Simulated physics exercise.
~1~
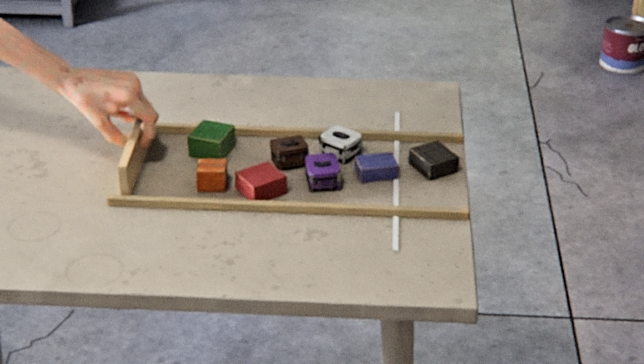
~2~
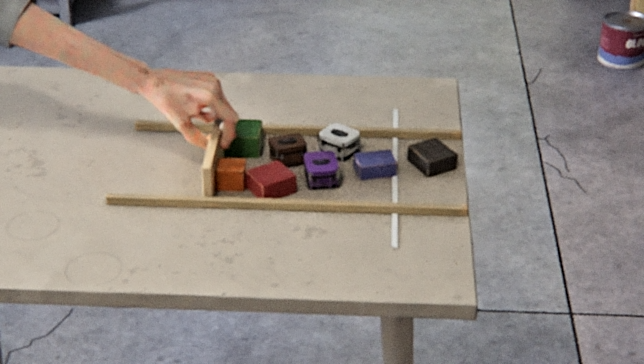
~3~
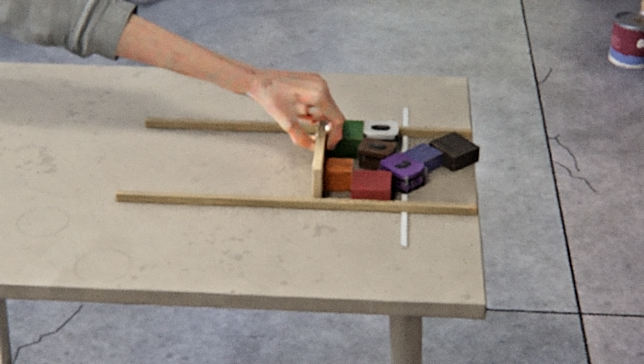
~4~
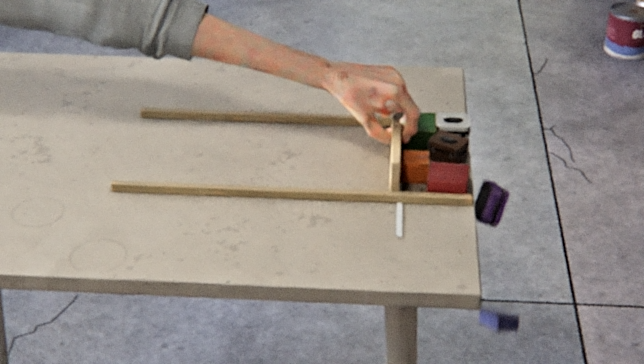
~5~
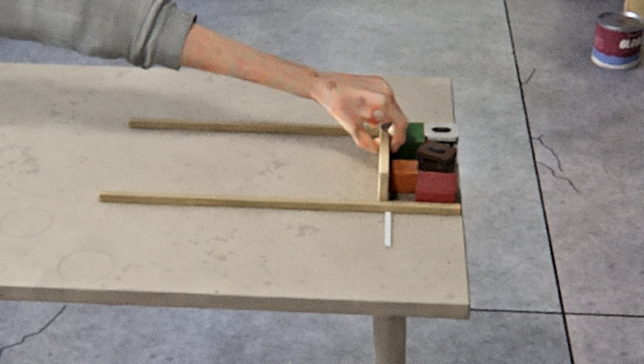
On a pale tabletop above a grey floor, a hand holds a small upright board between two wooden rails, with a loose group of coloured blocks and little cases to its right. The hand slides the board right, and it reaches the green, orange and red blocks. The pieces bunch together and are pushed across the white tape toward the table's edge. The black block goes out of sight, while the purple case and blue block tumble off the right end. The board stops near the edge, with green, orange, red, brown and white pieces still packed against it.
